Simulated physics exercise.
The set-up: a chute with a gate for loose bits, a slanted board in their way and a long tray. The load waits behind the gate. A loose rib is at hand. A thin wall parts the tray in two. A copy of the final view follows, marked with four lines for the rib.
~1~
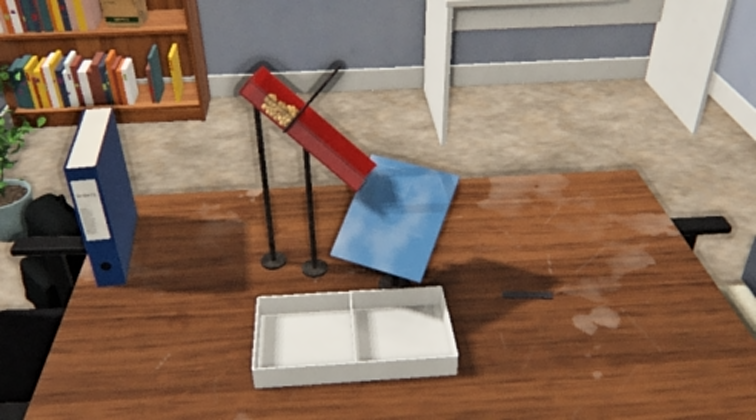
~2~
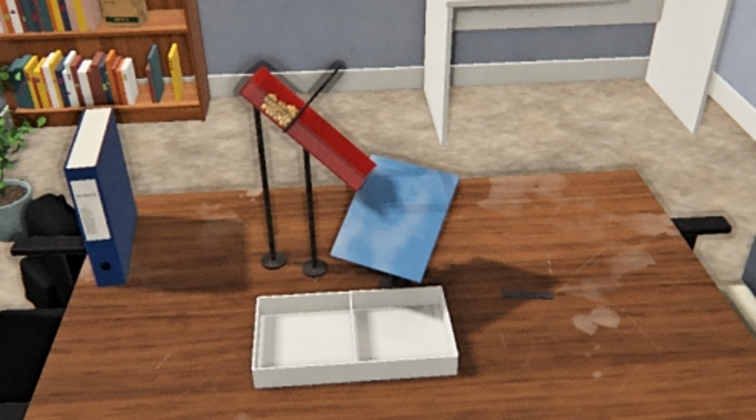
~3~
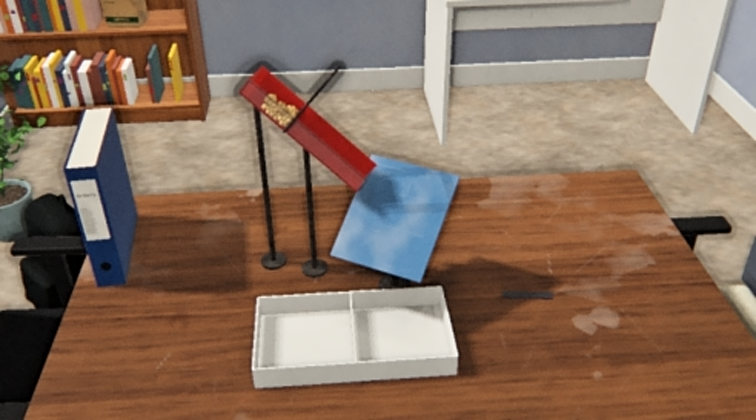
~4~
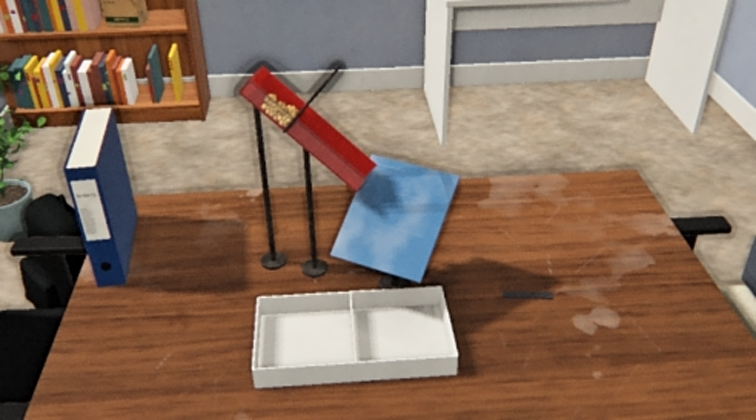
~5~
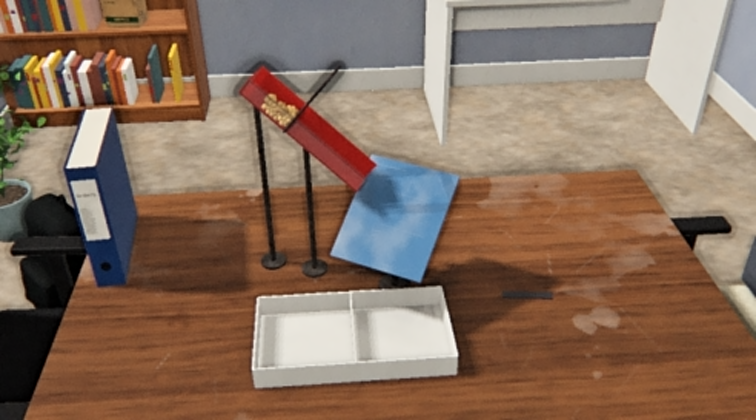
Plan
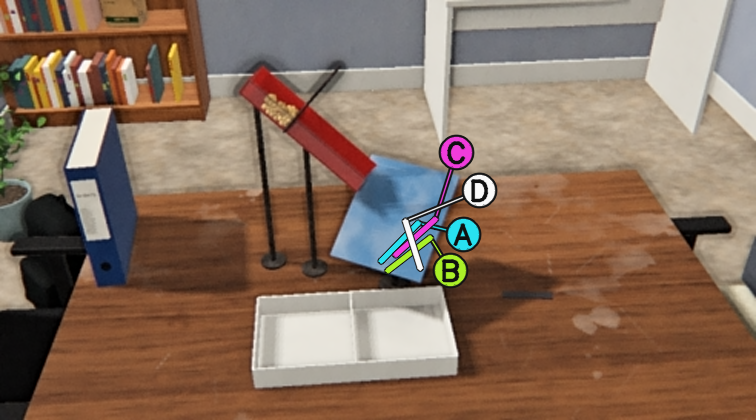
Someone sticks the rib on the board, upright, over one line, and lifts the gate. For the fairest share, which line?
The best line is A.
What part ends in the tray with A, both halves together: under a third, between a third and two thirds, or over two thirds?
It is over two thirds.
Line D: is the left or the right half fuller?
Right.
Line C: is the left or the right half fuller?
More lands on the right.
On the marked copy, line A from (418, 223) to (381, 261); line B from (430, 237) to (387, 270); line C from (435, 219) to (395, 254); line D from (405, 221) to (420, 268).
For line A, of what is caught, about two thirds in the left half, about a third in the right.
For line B, of what is caught, a small part in the left half, most in the right.
For line C, of what is caught, a small part in the left half, most in the right.
For line D, of what is caught, a small part in the left half, nearly all in the right.
